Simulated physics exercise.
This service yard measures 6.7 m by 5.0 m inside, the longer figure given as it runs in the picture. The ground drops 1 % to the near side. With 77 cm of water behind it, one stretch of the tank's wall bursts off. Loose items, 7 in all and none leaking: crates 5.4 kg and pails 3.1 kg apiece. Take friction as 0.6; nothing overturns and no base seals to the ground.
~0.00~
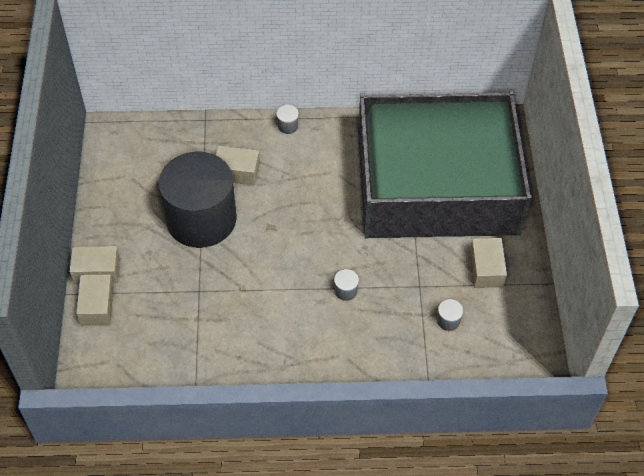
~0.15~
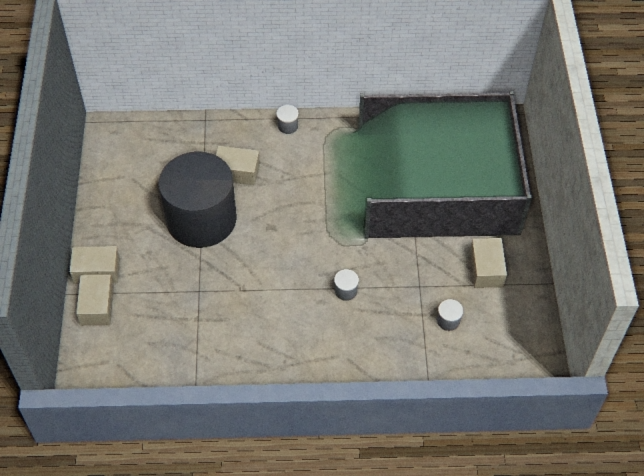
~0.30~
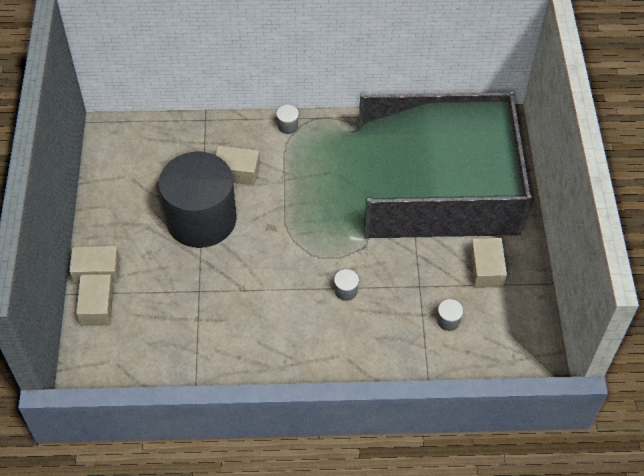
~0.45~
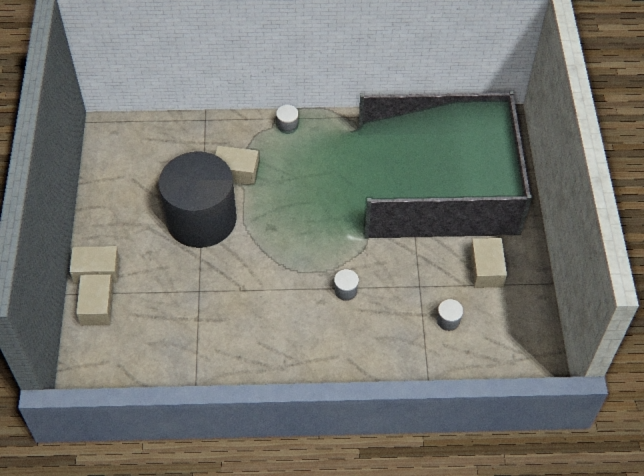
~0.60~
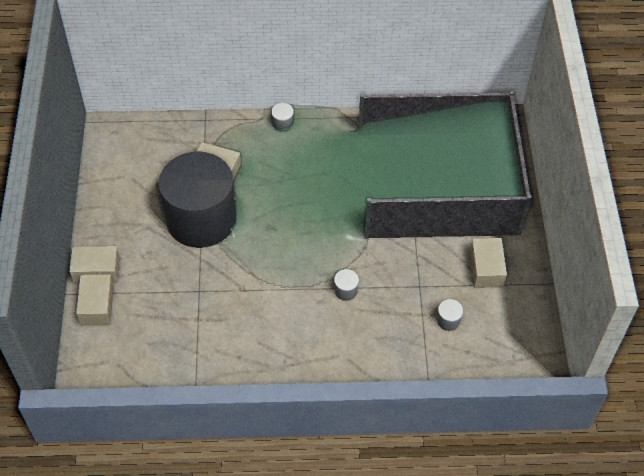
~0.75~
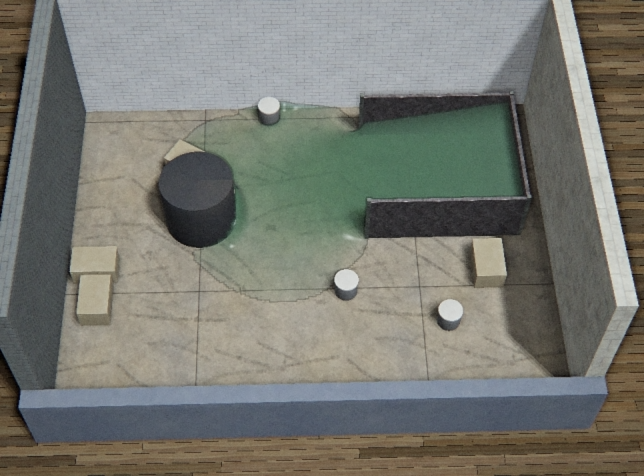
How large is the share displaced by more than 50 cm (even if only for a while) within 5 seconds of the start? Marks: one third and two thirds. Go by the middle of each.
Share: Between one and two thirds.
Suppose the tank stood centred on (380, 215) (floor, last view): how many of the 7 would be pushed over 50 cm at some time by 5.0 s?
Then 4.
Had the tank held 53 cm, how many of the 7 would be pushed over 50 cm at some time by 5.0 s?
In that case 4 of them.
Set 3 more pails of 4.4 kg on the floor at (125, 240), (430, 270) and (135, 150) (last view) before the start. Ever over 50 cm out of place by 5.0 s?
In that order: Over, under, past it.
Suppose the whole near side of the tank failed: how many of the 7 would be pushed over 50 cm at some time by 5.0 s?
In that case 5 of them.
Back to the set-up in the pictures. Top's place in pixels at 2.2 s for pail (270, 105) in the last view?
Around (86, 100).
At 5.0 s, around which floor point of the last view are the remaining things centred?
Around (301, 327).
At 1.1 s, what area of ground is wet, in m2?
Some 14 m2.
After 1.1 s 2 of 7 are over 50 cm from their spots; 1 afloat.
After 2.2 s 2 of 7 are over 50 cm from their spots; 2 afloat.
After 3.5 s 4 of 7 are over 50 cm from their spots; 4 afloat.
After 5.0 s 4 of 7 are over 50 cm from their spots, and 4 have been at some point; 4 afloat.
